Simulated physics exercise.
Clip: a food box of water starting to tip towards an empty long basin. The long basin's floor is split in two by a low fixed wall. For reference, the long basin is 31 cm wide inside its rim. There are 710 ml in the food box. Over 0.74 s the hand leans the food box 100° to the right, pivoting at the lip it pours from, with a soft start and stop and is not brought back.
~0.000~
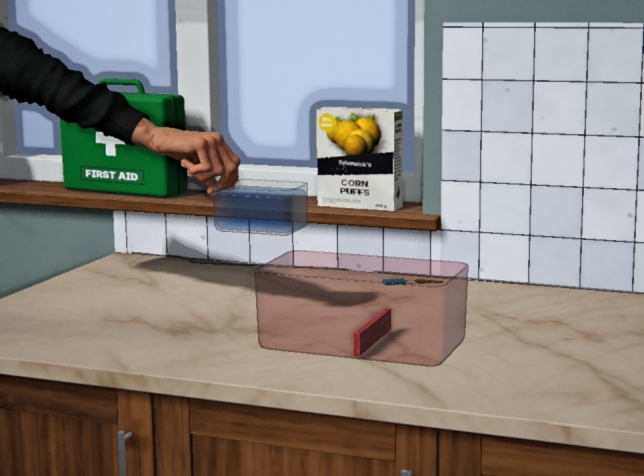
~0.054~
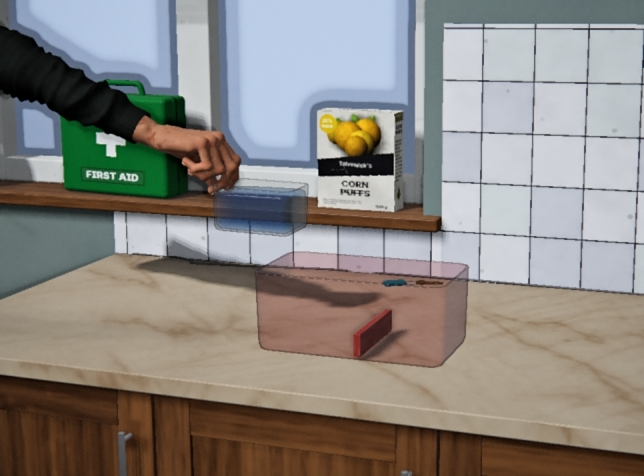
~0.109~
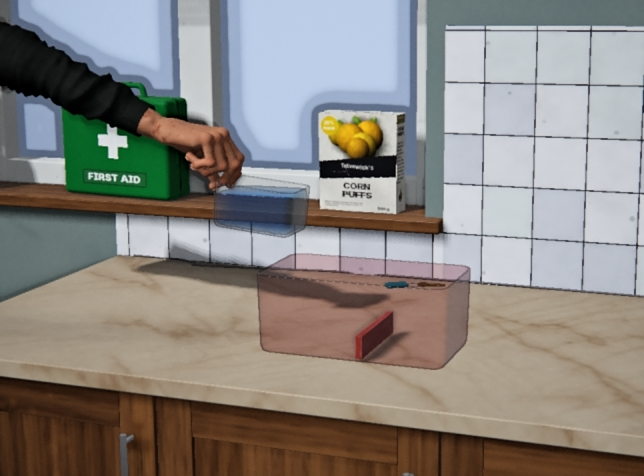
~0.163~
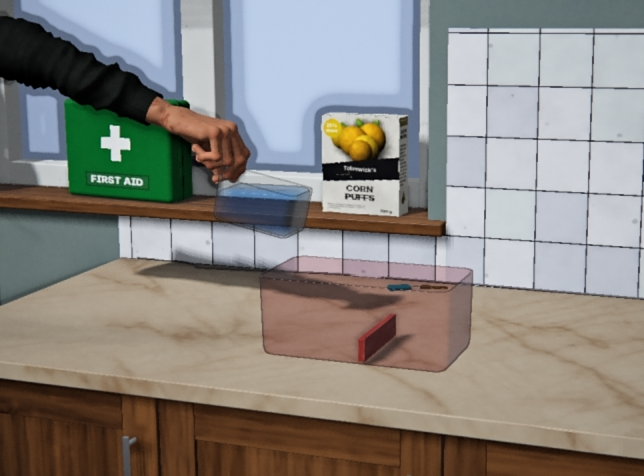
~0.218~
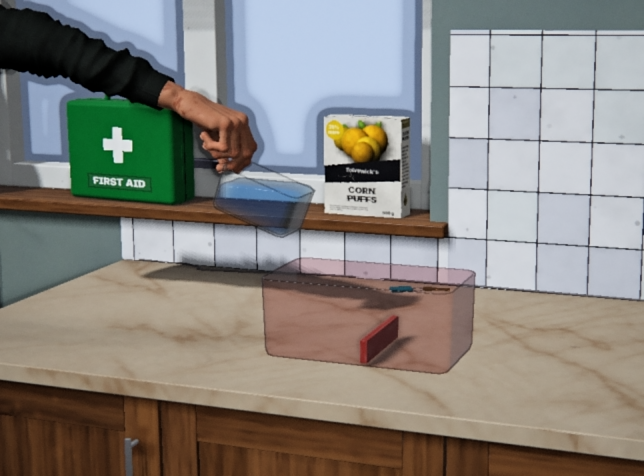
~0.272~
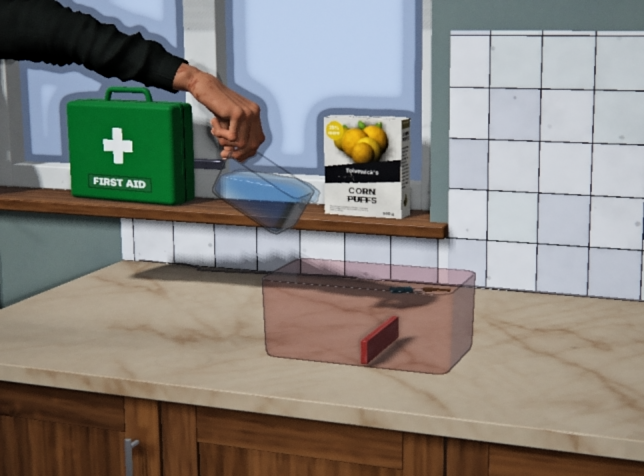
A dark-sleeved hand at the left slowly leans a small clear box of blue water to the right, its surface staying near level, while the camera drifts very slightly. Beneath it, a translucent pink basin with a red block stands on a marbled counter over wooden cupboards. Seen from the front and slightly above, the kitchen has a windowsill holding a green first-aid case and a cereal box, beside white tiles.
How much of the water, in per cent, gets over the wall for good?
55 %.
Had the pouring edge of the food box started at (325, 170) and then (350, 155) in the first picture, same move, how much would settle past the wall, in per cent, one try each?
I'd say 75 percent on the first go, 55 percent on the next.
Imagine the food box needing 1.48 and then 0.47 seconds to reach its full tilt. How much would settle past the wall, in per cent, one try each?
30 in a hundred, followed by 50 in a hundred.
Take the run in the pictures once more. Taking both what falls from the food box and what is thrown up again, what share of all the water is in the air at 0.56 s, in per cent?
50 per cent.
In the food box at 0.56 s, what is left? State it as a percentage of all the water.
Around 34 percent.
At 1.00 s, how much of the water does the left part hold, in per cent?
Reading: Approx. 40 per cent.
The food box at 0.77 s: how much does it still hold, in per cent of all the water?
Near 5 percent, more or less.
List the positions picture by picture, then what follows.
In the first picture, it leans 0°; its right rim is at (300, 188); the water meets the walls at (225, 189) and (300, 193); the long basin's rim runs from (272, 262) to (457, 276); the wall's top is at (373, 321).
In the second picture, it leans 1°; its right rim is at (300, 189); the water meets the walls at (225, 190) and (300, 193).
In the third picture, it leans 5°; its right rim is at (302, 191); the water meets the walls at (226, 189) and (302, 192).
In the fourth picture, it leans 12°; its right rim is at (304, 194); the water meets the walls at (228, 187) and (305, 191).
In the fifth picture, it leans 20°; its right rim is at (306, 196); the water meets the walls at (230, 181) and (306, 190); 2 per cent is over the edge.
In the sixth picture, it leans 30°; its right rim is at (306, 196); the water meets the walls at (227, 174) and (308, 191); 5 per cent is over the edge.
After 0.56 s the tilt is 86° and 35 per cent is still to pour, 15 is left of the wall and 0 right of it.
After 0.77 s the tilt is 100° and 5 per cent is still to pour, 26 is left of the wall and 57 right of it.
After 1.00 s the tilt is 100° and 1 per cent is still to pour, 40 is left of the wall and 55 right of it.
After 1.24 s the tilt is 100° and 0 per cent is still to pour, 43 is left of the wall and 55 right of it.
In the end 43 per cent lies left of the wall, 55 right of it and 2 outside.
